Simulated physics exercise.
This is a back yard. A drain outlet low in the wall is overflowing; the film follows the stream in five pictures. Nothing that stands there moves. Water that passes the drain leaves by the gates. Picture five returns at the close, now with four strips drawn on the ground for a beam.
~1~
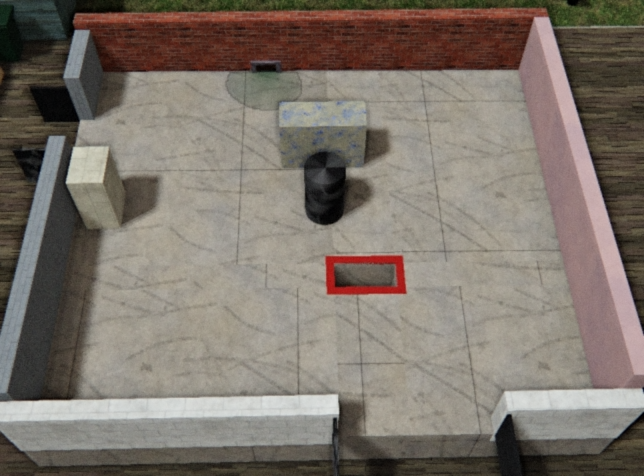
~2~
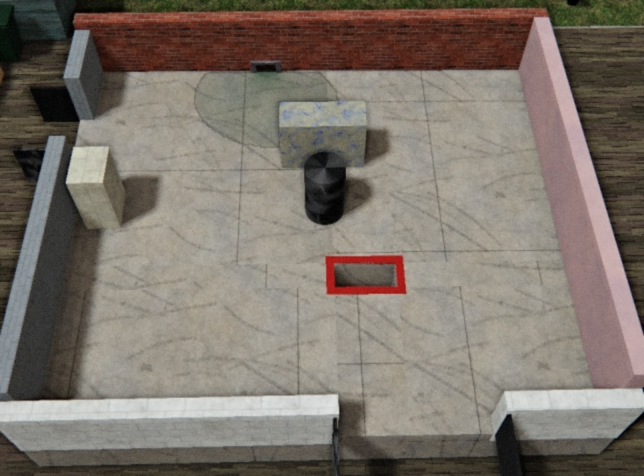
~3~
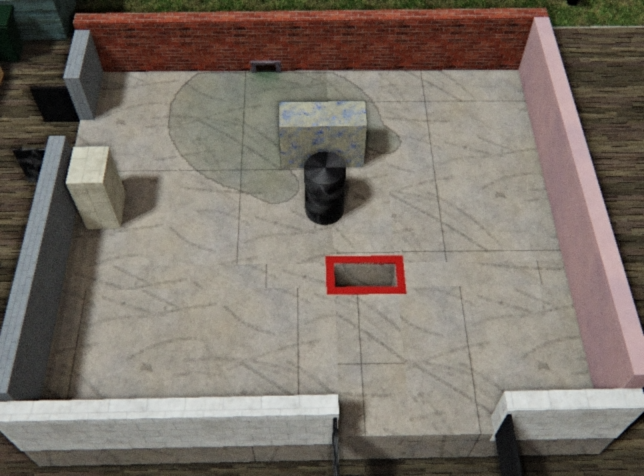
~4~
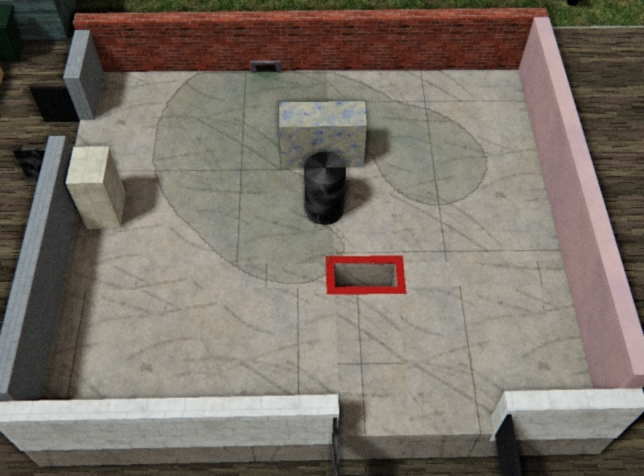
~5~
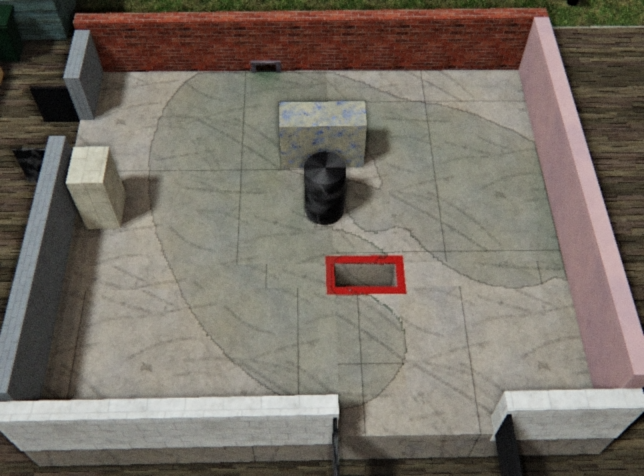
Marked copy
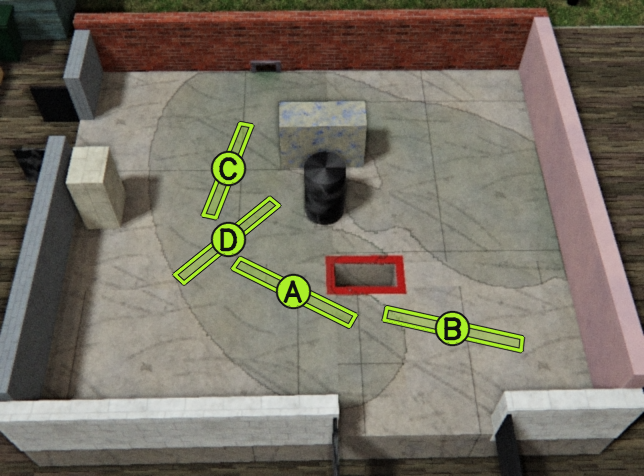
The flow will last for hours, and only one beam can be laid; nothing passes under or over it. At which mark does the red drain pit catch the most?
Take A.
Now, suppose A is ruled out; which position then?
B it is.
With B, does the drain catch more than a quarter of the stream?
No, it does not.
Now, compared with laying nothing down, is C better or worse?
Position C is worse.
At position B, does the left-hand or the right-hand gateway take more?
The right gate.
On the marked copy, A from (236, 263) to (352, 320); B from (385, 313) to (521, 344); C from (209, 216) to (246, 124); D from (179, 278) to (274, 201).
With A, about 32 % of the stream goes into the red drain pit, about 67 % out by the gates.
With B, about 13 % of the stream goes into the red drain pit, about 86 % out by the gates.
With C, about 7 % of the stream goes into the red drain pit, about 91 % out by the gates.
With D, about 8 % of the stream goes into the red drain pit, about 90 % out by the gates.
